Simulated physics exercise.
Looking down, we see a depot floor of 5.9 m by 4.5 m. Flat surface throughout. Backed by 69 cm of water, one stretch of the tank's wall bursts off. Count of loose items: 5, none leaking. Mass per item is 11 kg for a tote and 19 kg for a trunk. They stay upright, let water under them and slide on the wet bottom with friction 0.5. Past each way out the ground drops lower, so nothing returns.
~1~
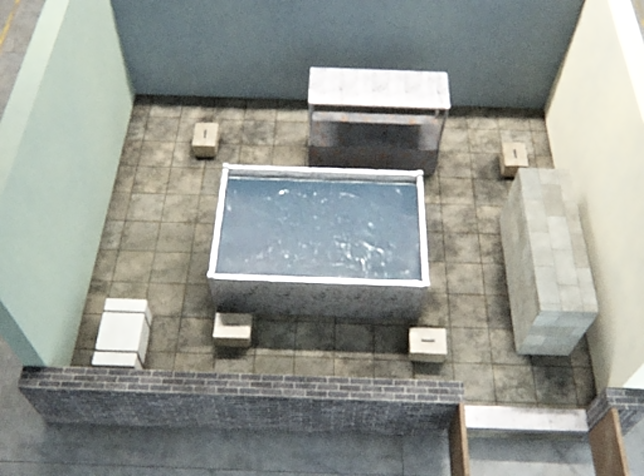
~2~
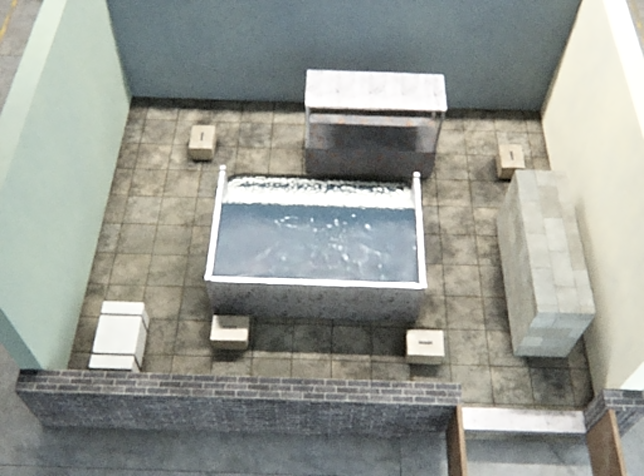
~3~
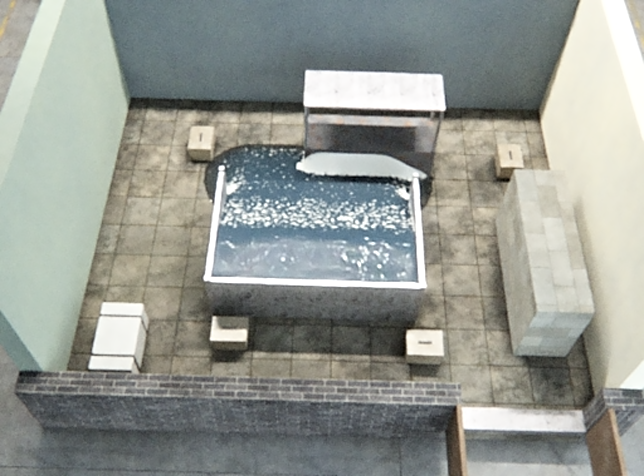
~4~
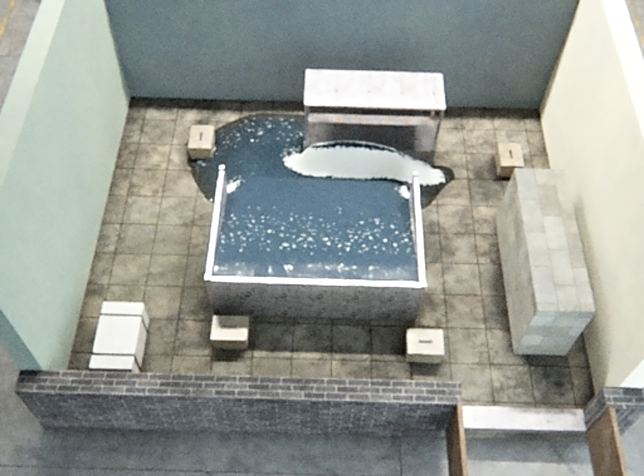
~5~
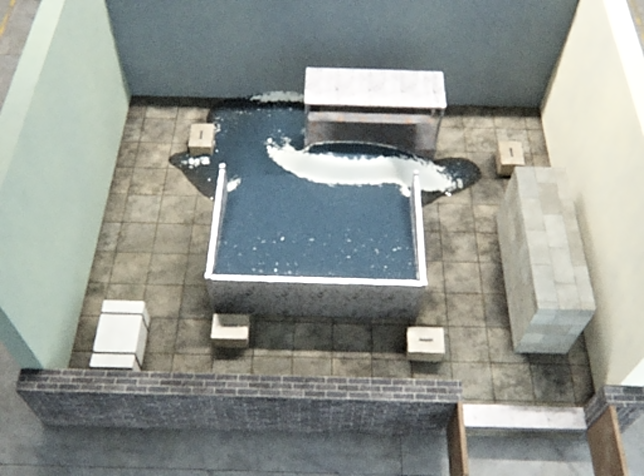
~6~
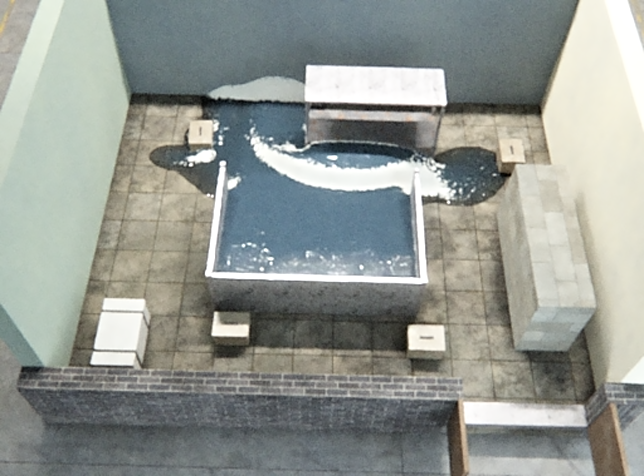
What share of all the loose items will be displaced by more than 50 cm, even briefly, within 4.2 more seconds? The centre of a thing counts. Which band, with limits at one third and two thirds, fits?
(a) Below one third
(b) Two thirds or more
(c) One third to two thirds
One third to two thirds.
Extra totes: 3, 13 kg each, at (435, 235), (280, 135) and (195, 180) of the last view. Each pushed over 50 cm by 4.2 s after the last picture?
First does not reach it, second exceeds it, third exceeds it.
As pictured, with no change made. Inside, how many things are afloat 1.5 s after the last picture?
At that instant the tally stands at 2.
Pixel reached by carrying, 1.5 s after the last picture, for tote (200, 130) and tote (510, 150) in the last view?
Near (143, 111) and (538, 106).
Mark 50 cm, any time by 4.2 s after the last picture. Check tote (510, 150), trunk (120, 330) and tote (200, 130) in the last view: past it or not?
Taking them in order, the first is above the mark, the second below the mark and the third above the mark.
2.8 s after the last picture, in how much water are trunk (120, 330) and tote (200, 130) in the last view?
Roughly 7 and 5 cm.
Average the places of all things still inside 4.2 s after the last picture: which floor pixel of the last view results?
Roughly at (317, 310).
Then, 0.4 s after the last picture 0 of 5 are over 50 cm from their spots; 0 afloat.
Then, 1.5 s after the last picture 2 of 5 are over 50 cm from their spots; 2 afloat.
Then, 2.8 s after the last picture 2 of 5 are over 50 cm from their spots; 1 afloat.
Then, 4.2 s after the last picture 1 of 5 are over 50 cm from their spots, and 2 have been at some point; 3 afloat.
